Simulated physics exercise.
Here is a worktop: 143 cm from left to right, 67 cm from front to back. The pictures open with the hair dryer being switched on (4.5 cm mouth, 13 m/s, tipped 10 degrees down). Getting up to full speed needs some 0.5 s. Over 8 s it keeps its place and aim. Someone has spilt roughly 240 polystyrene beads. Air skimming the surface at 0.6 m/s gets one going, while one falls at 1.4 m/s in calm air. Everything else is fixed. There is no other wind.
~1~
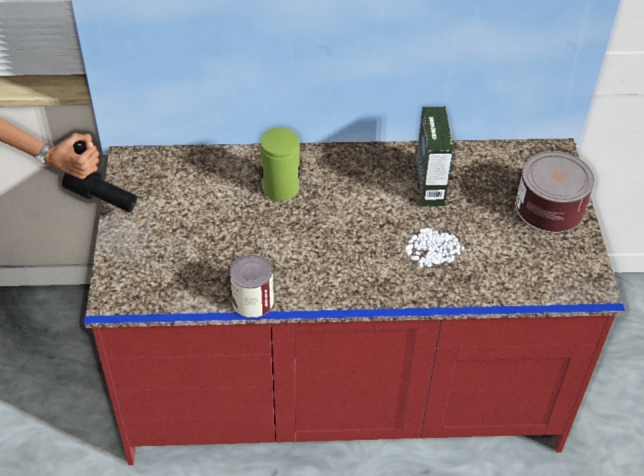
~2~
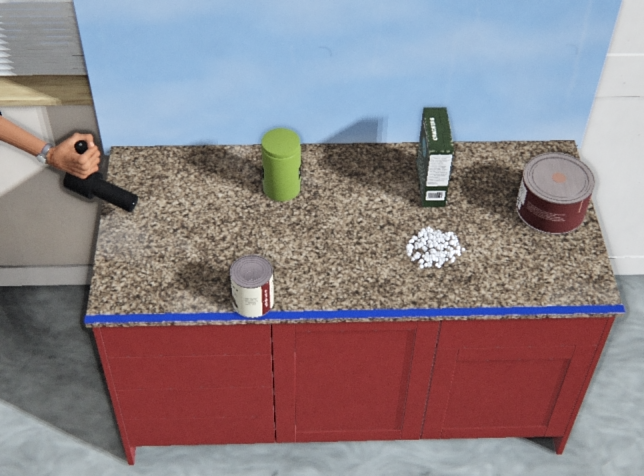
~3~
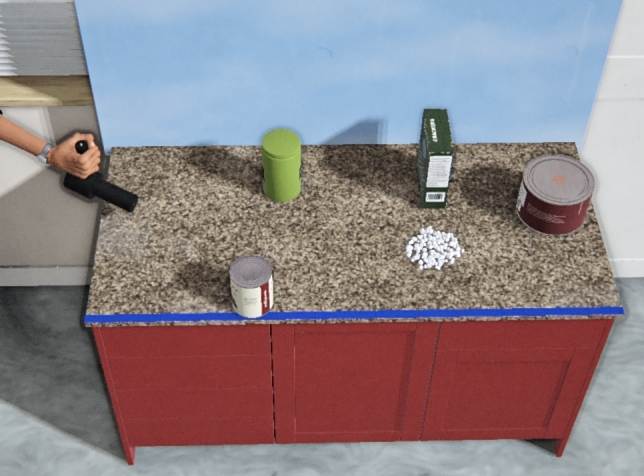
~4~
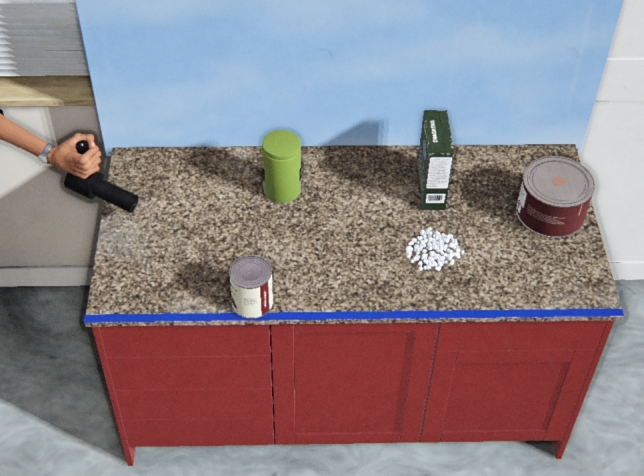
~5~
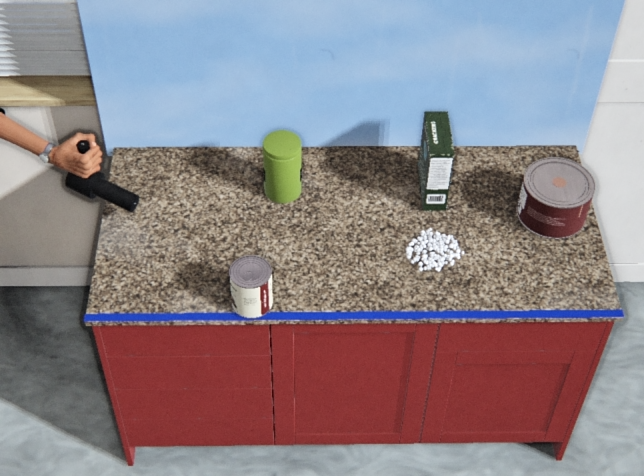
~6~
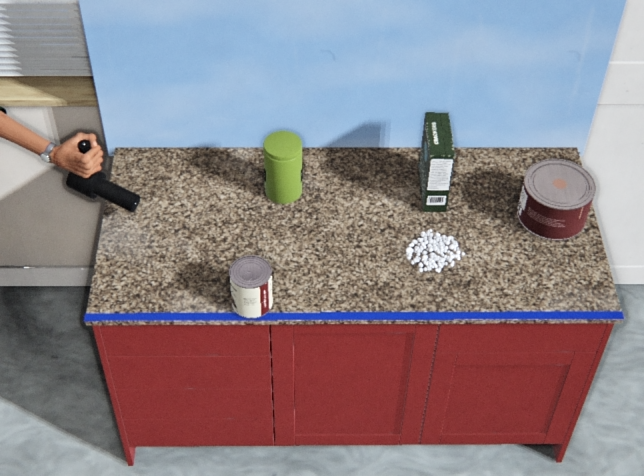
At the start, a hand at the left holds a black hair dryer angled down over a speckled worktop with a green canister, a carton, two tins and a scatter of white beads. The hand stays in place, and the beads and containers lie still through to the end.
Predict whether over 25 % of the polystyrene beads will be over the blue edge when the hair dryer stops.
Prediction: 25 % or fewer go over the blue edge.
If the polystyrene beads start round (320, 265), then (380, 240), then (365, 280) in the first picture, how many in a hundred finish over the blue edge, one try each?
30 %, 0 %, 50 %.
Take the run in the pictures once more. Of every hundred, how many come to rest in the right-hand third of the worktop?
15 %.
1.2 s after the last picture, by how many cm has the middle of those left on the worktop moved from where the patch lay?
Roughly 35 cm.
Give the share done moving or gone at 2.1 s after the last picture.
Near 80 %.
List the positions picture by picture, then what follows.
In the first frame, the middle of the polystyrene beads is near (433, 247), none has stirred yet and the mouth of the hair dryer is at (133, 204).
In the second frame, the middle of the polystyrene beads is near (432, 245), none has stirred yet and the blue edge is centred on (357, 318).
In the third frame, the middle of the polystyrene beads is near (432, 246), none has stirred yet, the top of a carton is at (439, 130) and the top of a large tin is at (559, 179).
In the fourth frame, the middle of the polystyrene beads is near (432, 248) and none has stirred yet.
In the fifth frame, the middle of the polystyrene beads is near (432, 248) and none has stirred yet.
In the sixth frame, the middle of the polystyrene beads is near (432, 249) and none has stirred yet.
Then, 1.2 s after the last picture, 1 % are over the blue edge; the middle of those still in play is near (572, 242); 45 % have settled or left.
Then, 2.1 s after the last picture, 1 % are over the blue edge; the middle of those still in play is near (538, 235); 81 % have settled or left.
Then, 4.0 s after the last picture, 1 % are over the blue edge; the middle of those still in play is near (538, 232); 85 % have settled or left.
Then, 7.6 s after the last picture, at the end, 1 % are over the blue edge.
